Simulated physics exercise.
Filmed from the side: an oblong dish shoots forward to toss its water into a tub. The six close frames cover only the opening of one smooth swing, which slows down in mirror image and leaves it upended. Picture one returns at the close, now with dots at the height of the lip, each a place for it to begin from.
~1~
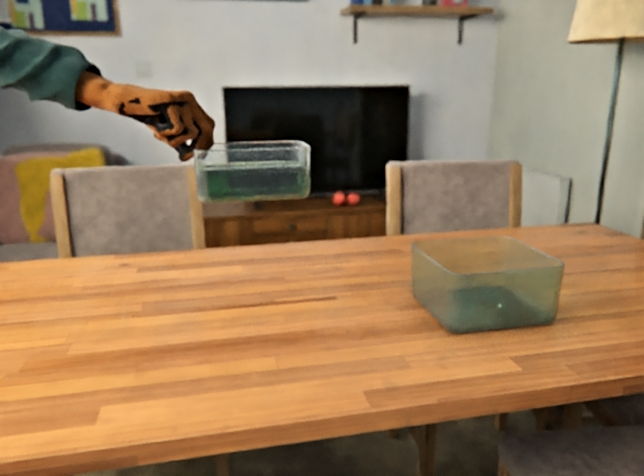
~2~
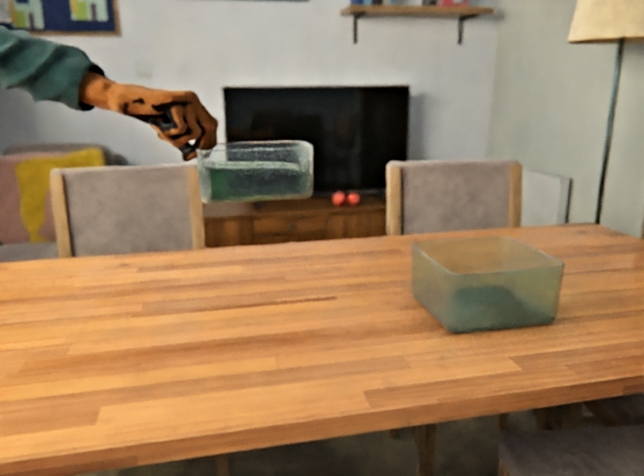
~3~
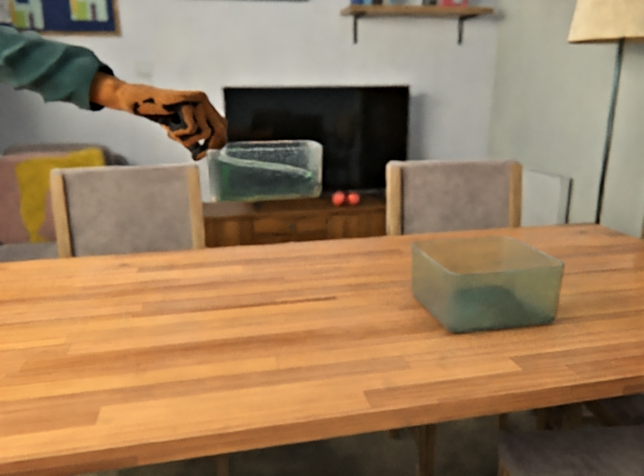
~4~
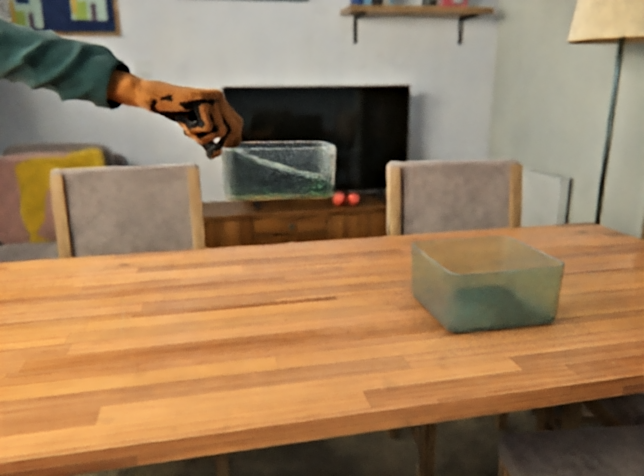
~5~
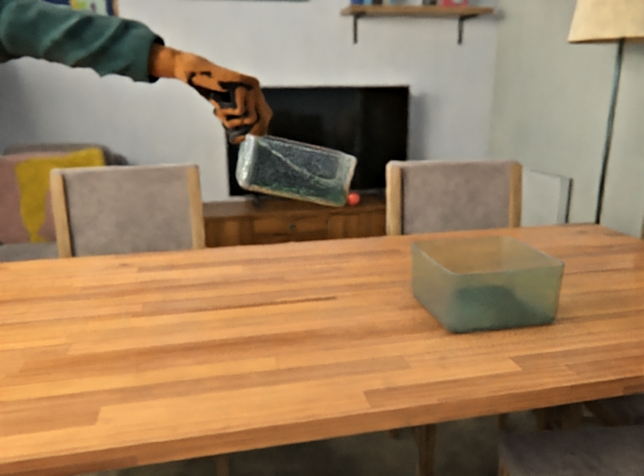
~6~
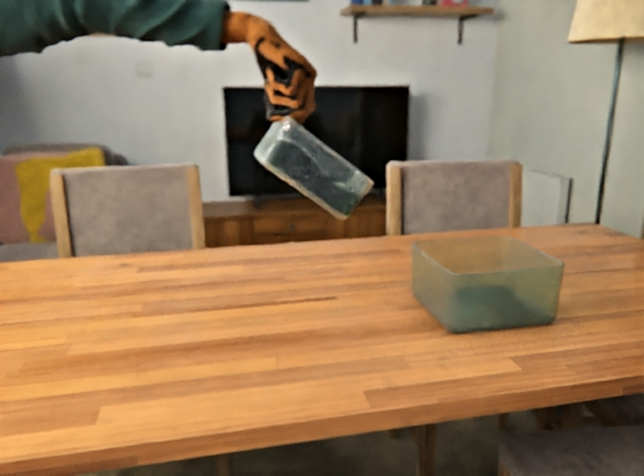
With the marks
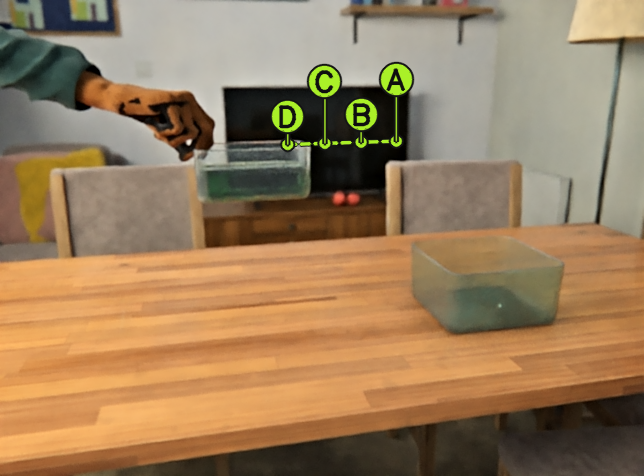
In a living room, a hand held a clear oblong dish of greenish water above a wooden table, moved it right toward a tub as the water sloshed, then tilted its right end steeply downward.
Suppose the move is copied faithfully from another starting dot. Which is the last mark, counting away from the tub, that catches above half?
Use spot C.
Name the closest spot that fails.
That is spot D.
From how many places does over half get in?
Three of them.
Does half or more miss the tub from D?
Yes.
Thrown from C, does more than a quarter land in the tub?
Yes, it does.
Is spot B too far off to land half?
No.
On the marked copy, A at (396, 141); B at (361, 142); C at (324, 143); D at (287, 144).
For spot A, about 79 % lands in the tub, 3 % falls short and 19 % goes beside or beyond.
For spot B, about 91 % lands in the tub, 7 % falls short.
For spot C, about 73 % lands in the tub, 12 % falls short and 14 % goes beside or beyond.
For spot D, about 25 % lands in the tub, 69 % falls short and 6 % goes beside or beyond.
